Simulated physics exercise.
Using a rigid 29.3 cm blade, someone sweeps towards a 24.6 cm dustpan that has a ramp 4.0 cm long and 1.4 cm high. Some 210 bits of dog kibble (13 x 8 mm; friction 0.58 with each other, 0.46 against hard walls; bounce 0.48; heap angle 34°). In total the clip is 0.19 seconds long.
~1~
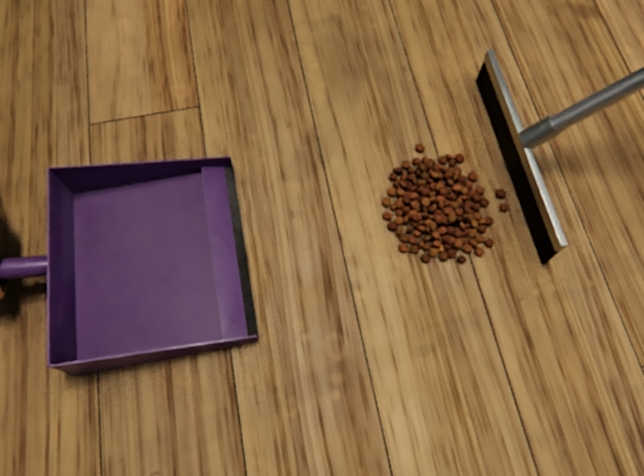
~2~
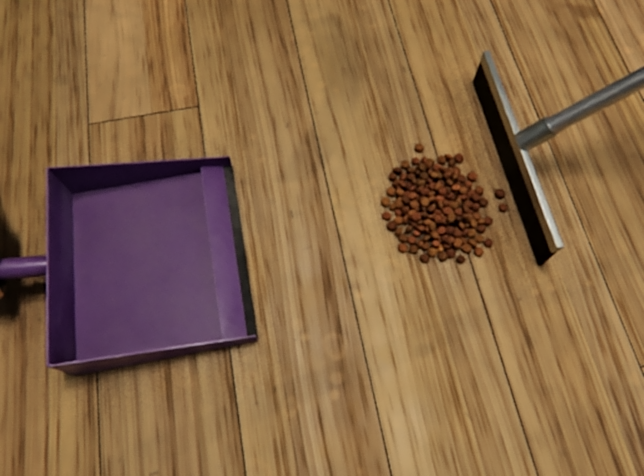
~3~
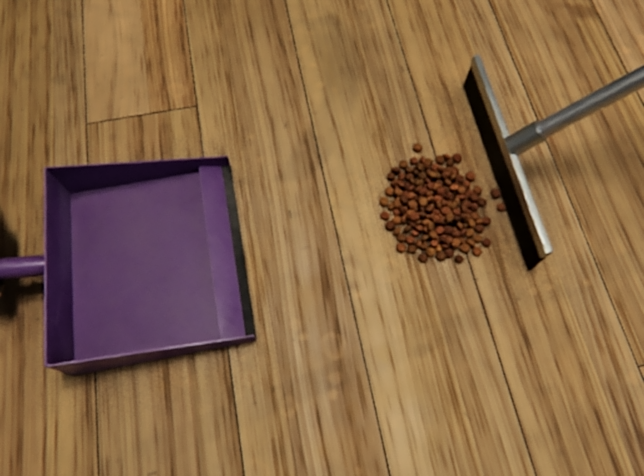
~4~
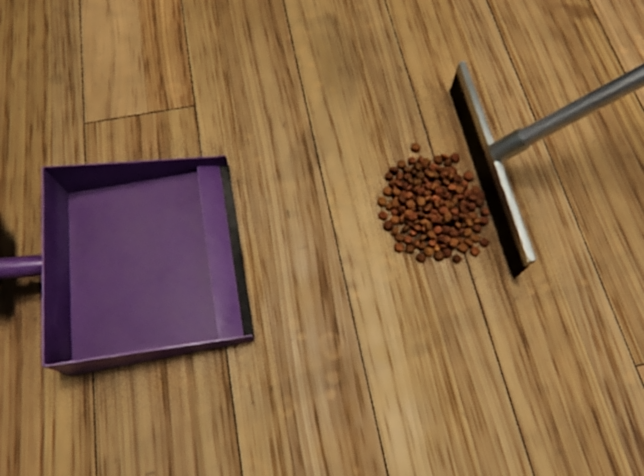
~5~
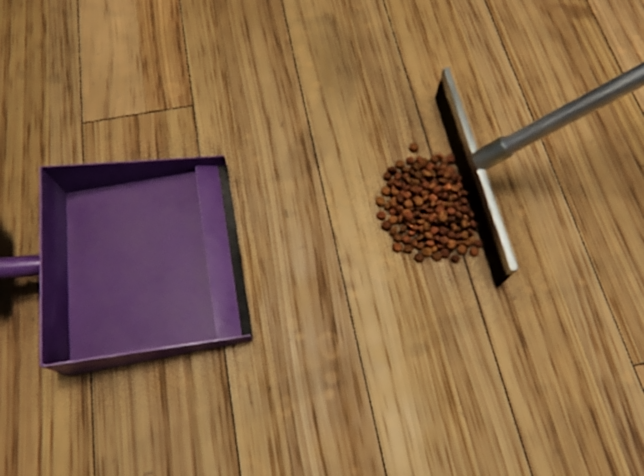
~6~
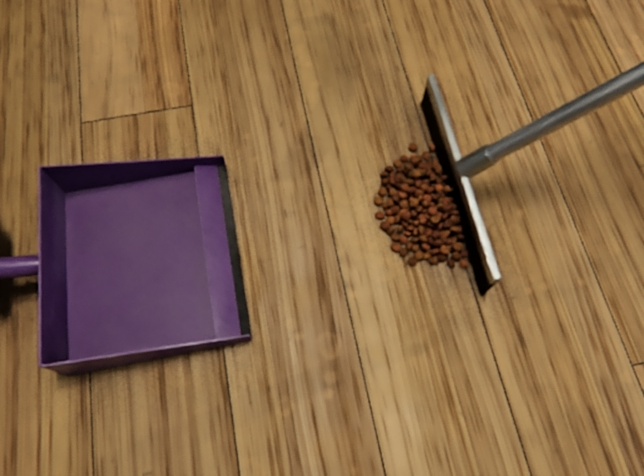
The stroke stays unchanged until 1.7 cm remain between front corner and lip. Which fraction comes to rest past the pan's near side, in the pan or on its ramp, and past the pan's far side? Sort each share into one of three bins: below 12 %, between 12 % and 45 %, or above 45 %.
Past the pan's near side: Between 12 % and 45 %; in the pan or on its ramp: Above 45 %; past the pan's far side: Below 12 %.
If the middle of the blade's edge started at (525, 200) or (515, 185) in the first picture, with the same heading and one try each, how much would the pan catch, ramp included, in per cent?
Some 40 and 45 per cent.
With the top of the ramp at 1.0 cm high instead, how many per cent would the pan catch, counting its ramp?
Then around 50 percent, ramp counted.
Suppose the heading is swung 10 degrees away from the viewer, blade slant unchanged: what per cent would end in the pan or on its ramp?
Under that change, roughly 65 in a hundred.
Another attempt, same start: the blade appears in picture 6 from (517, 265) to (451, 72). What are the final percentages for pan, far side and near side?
You'd see pan at 50, far at 0 and near at 15.
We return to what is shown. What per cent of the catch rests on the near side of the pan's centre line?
Some 80 per cent.
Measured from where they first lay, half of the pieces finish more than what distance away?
28 cm or thereabouts.
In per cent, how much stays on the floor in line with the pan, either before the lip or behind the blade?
Some 30 per cent end up there.
Then, 0.25 s after the last picture, middle of the blade 15 cm from the lip; 0 % over the lip, far side 0 %, near side 0 %.
Then, 0.41 s after the last picture, middle of the blade 7 cm from the lip; 0 % over the lip, far side 0 %, near side 10 %.
Then, 0.70 s after the last picture, middle of the blade 2 cm from the lip; 50 % over the lip, far side 0 %, near side 15 %.
In the end, near side 15 %, pan 50 %, far side 0 %, in front of the lip or behind the blade 30 %.
